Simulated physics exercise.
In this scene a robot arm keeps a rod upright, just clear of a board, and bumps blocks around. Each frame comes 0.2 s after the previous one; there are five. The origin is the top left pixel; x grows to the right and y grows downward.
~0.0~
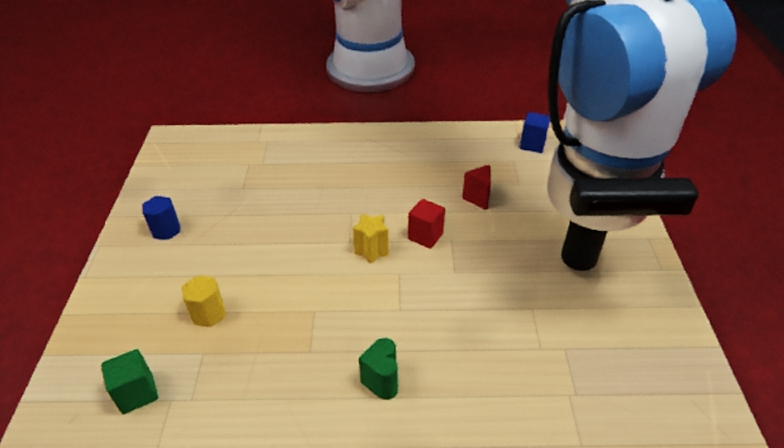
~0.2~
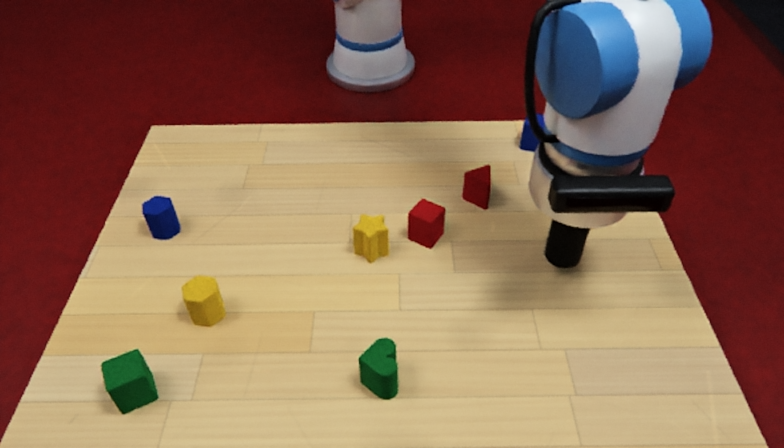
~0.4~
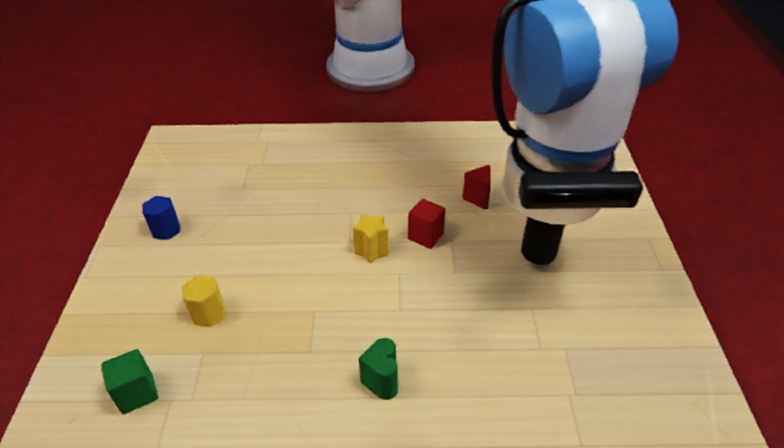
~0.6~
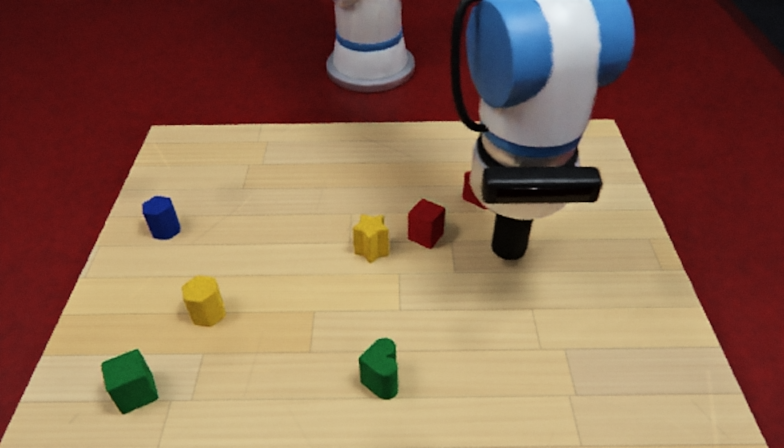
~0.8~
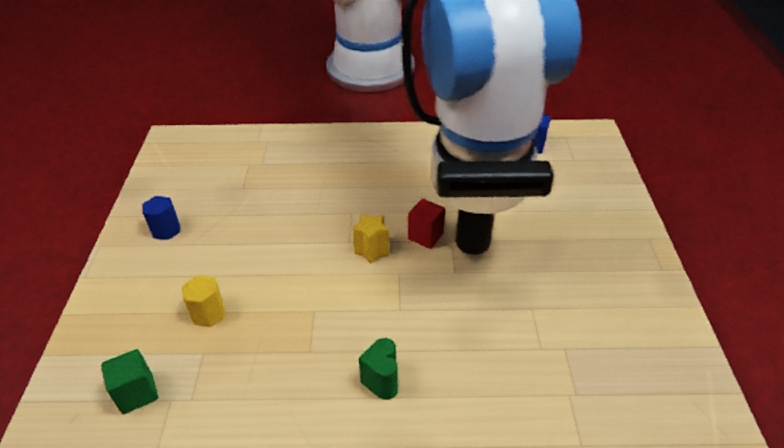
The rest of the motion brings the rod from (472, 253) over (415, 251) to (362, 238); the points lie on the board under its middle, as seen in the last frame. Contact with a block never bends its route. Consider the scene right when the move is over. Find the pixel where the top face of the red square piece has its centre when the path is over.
(408, 201)
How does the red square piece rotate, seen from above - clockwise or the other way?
Twists clockwise.
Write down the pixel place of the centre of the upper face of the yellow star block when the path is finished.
That would be at about pixel (334, 223).
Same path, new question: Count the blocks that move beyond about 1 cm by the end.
Most likely two.
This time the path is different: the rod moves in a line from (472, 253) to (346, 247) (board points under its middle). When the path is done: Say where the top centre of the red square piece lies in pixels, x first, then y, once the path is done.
The centre of its top face lies at (407, 202).
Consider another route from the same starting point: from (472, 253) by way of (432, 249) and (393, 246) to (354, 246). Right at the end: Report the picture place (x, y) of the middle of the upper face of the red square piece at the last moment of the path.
In the picture, it is at (402, 199).
On the path given first. One third of the way, rod (433, 243); red square piece (419, 207), turned 30° clockwise.
Two thirds of the way, rod (396, 237); yellow star block (365, 224); red square piece (408, 202), turned 70° clockwise.
At the end, rod (362, 227); yellow star block (334, 223), turned 20° anticlockwise; red square piece (408, 201), turned 75° clockwise; red triangle in place.
